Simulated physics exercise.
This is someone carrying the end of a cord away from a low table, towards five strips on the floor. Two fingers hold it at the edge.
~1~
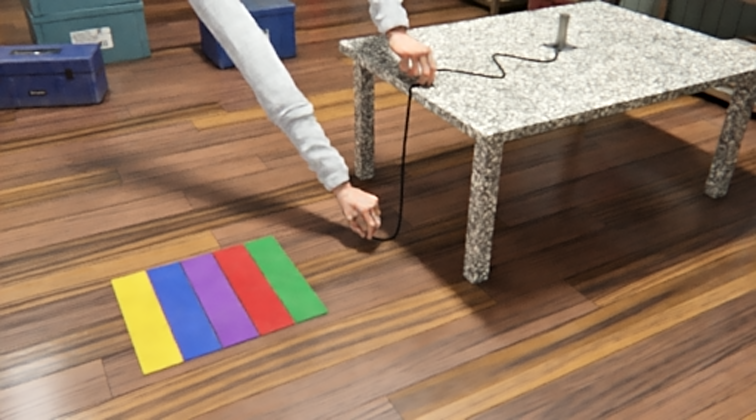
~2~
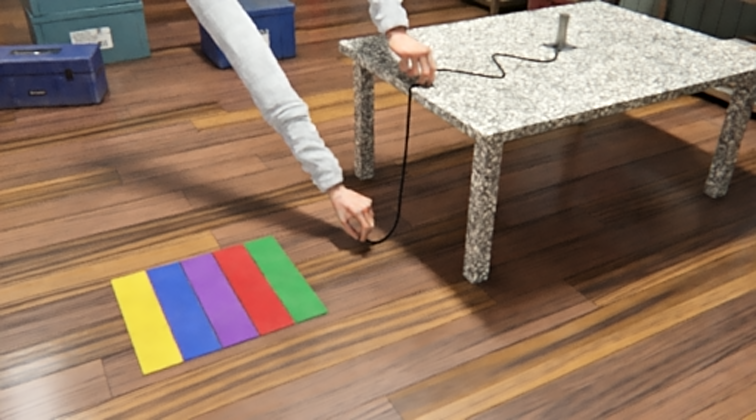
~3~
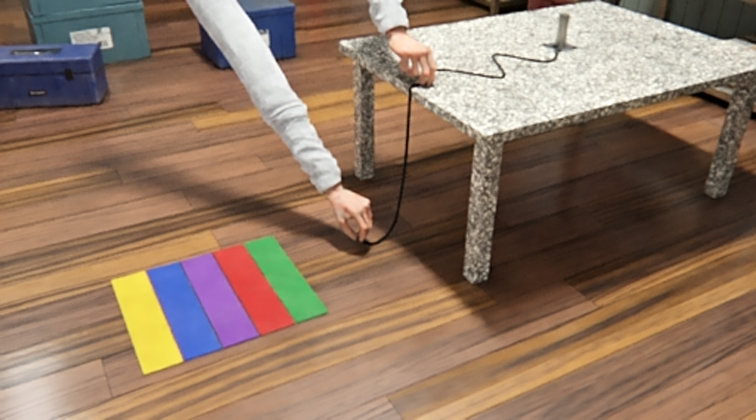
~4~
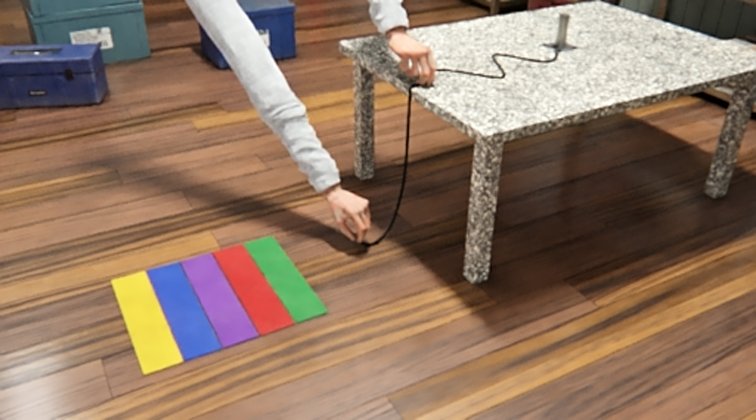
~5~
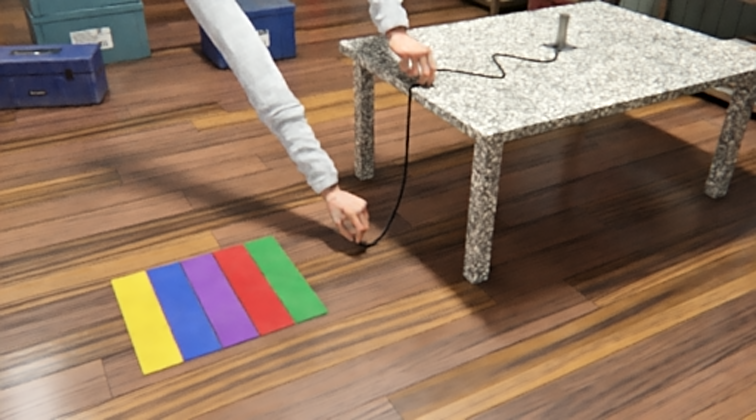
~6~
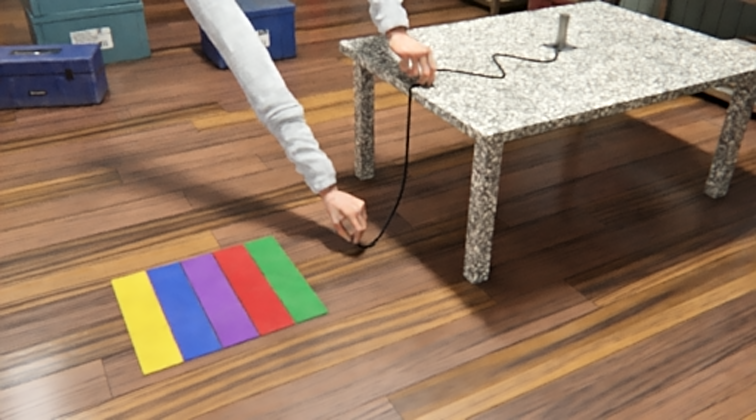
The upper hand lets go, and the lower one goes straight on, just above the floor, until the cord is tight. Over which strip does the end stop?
It gets as far as the yellow strip.
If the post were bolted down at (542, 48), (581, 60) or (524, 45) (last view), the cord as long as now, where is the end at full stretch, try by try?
The places are (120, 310), (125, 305) and (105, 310).
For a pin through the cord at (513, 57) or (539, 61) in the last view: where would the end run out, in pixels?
Near (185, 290) and (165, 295).
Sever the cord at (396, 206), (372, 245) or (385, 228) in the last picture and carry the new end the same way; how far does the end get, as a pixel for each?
In that order: (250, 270), (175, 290) and (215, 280).
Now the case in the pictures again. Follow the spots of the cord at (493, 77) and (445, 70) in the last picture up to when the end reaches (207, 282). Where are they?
The first at (420, 82), the second at (396, 121).
Soon after, end near (207, 282); over purple.
Then, end near (167, 294); over blue.
At full stretch, end near (143, 301); over yellow. The yellow one.
